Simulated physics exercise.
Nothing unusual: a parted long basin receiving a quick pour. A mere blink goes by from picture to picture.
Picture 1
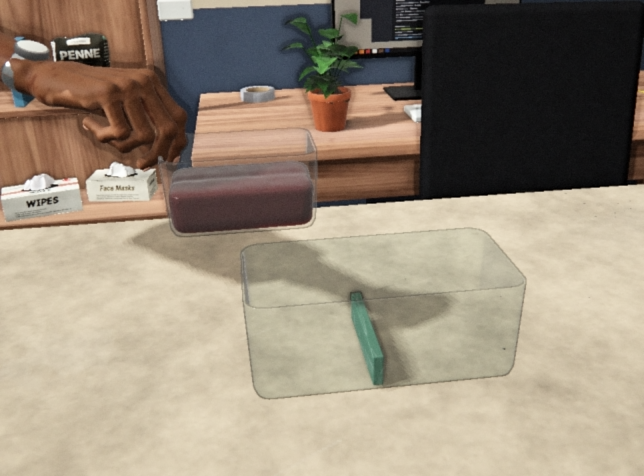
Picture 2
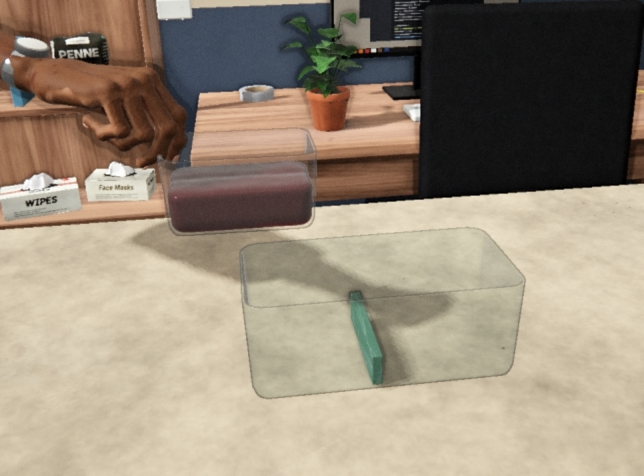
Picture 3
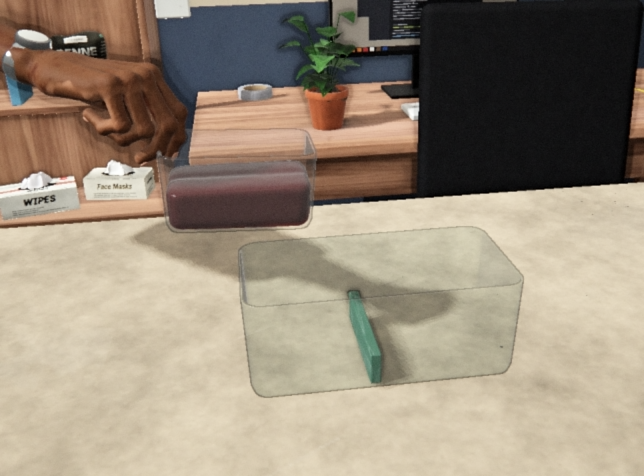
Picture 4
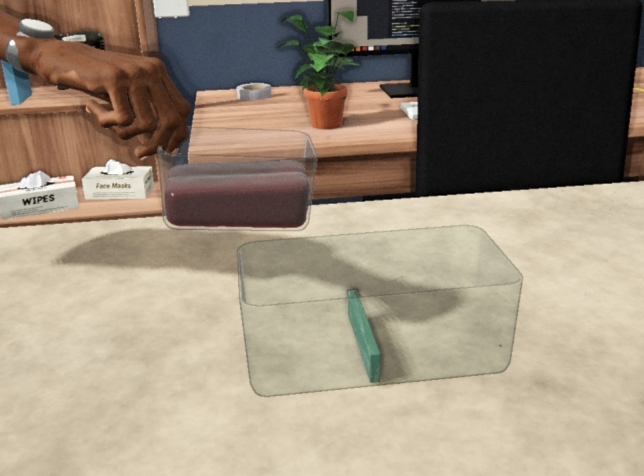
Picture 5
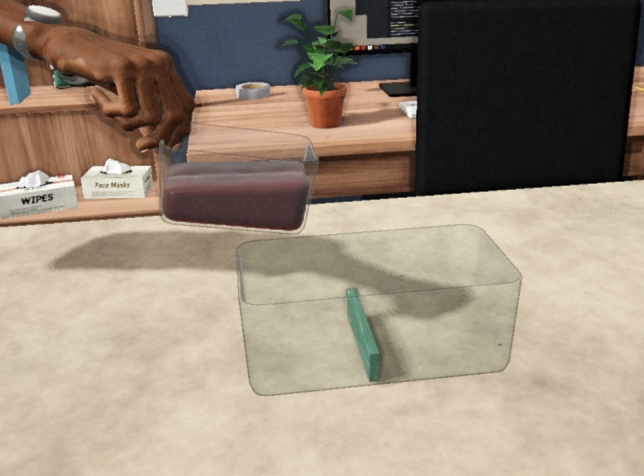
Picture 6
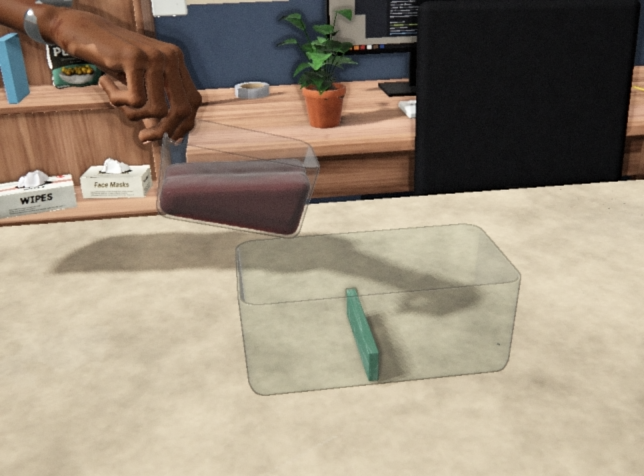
In this clip, a hand at the left tilts a clear container of dark red liquid gradually to the right, above a countertop beside a larger, empty transparent basin with a low green divider inside.
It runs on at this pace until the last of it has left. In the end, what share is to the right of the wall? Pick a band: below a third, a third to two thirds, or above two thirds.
A third to two thirds.
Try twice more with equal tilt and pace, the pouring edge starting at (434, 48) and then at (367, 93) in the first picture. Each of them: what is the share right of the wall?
85 % and 90 %.
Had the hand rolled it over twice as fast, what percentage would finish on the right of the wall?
Result: Roughly 25 %.
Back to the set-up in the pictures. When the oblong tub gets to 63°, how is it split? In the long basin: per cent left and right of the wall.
Roughly 5 per cent on the left, roughly 5 per cent on the right.
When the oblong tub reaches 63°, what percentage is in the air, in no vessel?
Roughly 25 %.
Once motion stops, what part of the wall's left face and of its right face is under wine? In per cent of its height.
The left side ends up close to 40, the right side close to 30.
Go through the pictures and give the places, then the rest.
It leans 0°; its right rim is at (312, 142); the wine meets the walls at (170, 181) and (310, 172); the long basin's rim runs from (243, 277) to (504, 255); the wall's top is at (366, 324), in the first frame.
It leans 1°; its right rim is at (312, 142); the wine meets the walls at (169, 180) and (309, 172), in the second frame.
It leans 3°; its right rim is at (311, 143); the wine meets the walls at (168, 178) and (307, 171), in the third frame.
It leans 6°; its right rim is at (312, 146); the wine meets the walls at (166, 178) and (306, 170), in the fourth frame.
It leans 10°; its right rim is at (313, 151); the wine meets the walls at (165, 176) and (306, 172), in the fifth frame.
It leans 15°; its right rim is at (314, 157); the wine meets the walls at (164, 176) and (307, 170), in the sixth frame.
A moment on, the oblong tub is tipped part way and 64 per cent is still to pour, 5 is left of the wall and 6 right of it.
Next, the oblong tub is tipped on its side and 19 per cent is still to pour, 29 is left of the wall and 44 right of it.
Then the oblong tub is tipped on its side and 3 per cent is still to pour, 51 is left of the wall and 44 right of it.
Later the oblong tub is tipped on its side and 0 per cent is still to pour, 55 is left of the wall and 44 right of it.
At rest 55 per cent lies left of the wall, 44 right of it and 1 outside.
